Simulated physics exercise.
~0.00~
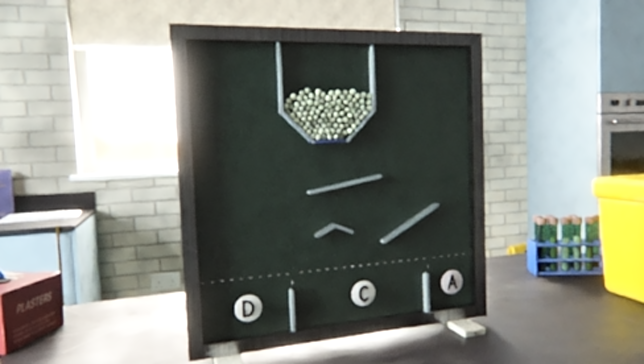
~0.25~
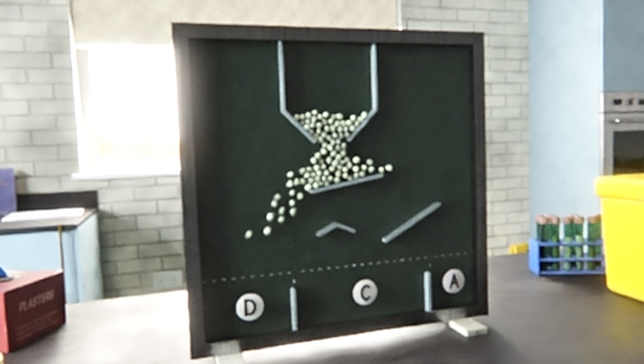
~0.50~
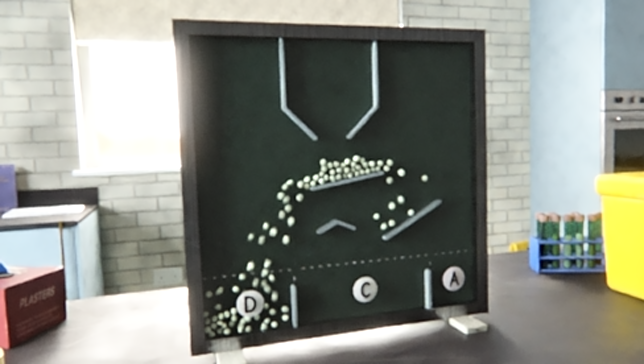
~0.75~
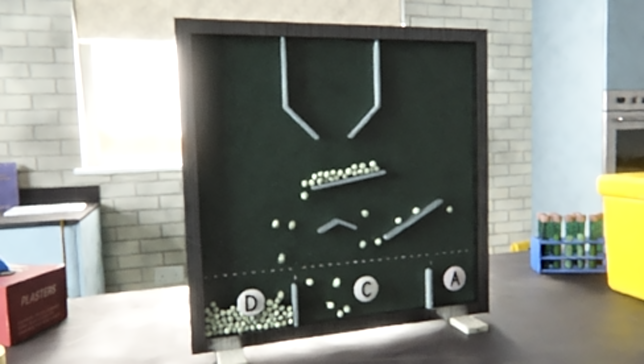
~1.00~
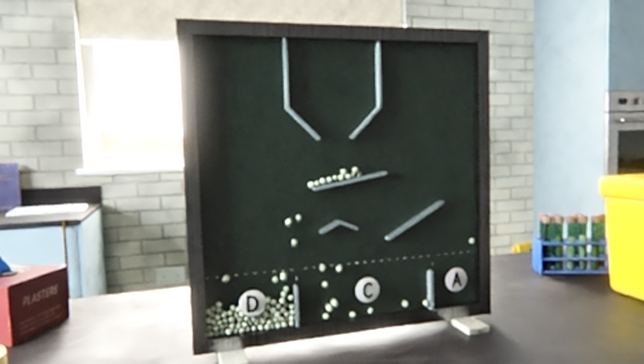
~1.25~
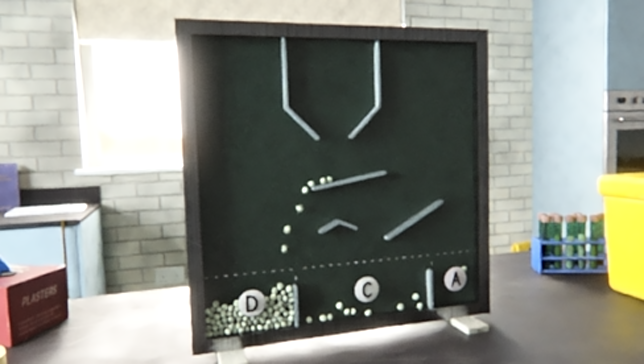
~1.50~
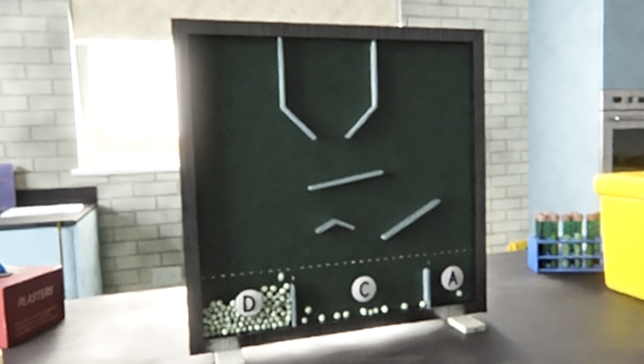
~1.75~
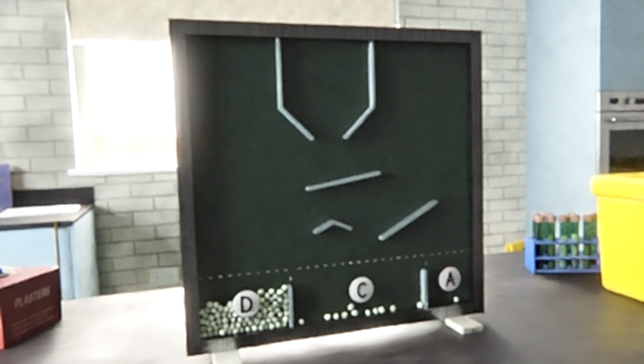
To begin with, a crowd of glazed white balls rests in a hopper at the top of a dark, clear-faced case on a counter, above three bins marked D, C and A. The balls then pour through the opened bottom onto a tilted bar, and most stream off its lower left end. They pile up in bin D, while a smaller number spill off to the right, strike the lower slanted bar and scatter. The last few roll off the upper bar to the left. Finally, D holds a large heap, C a sparse row, and A looks almost empty.
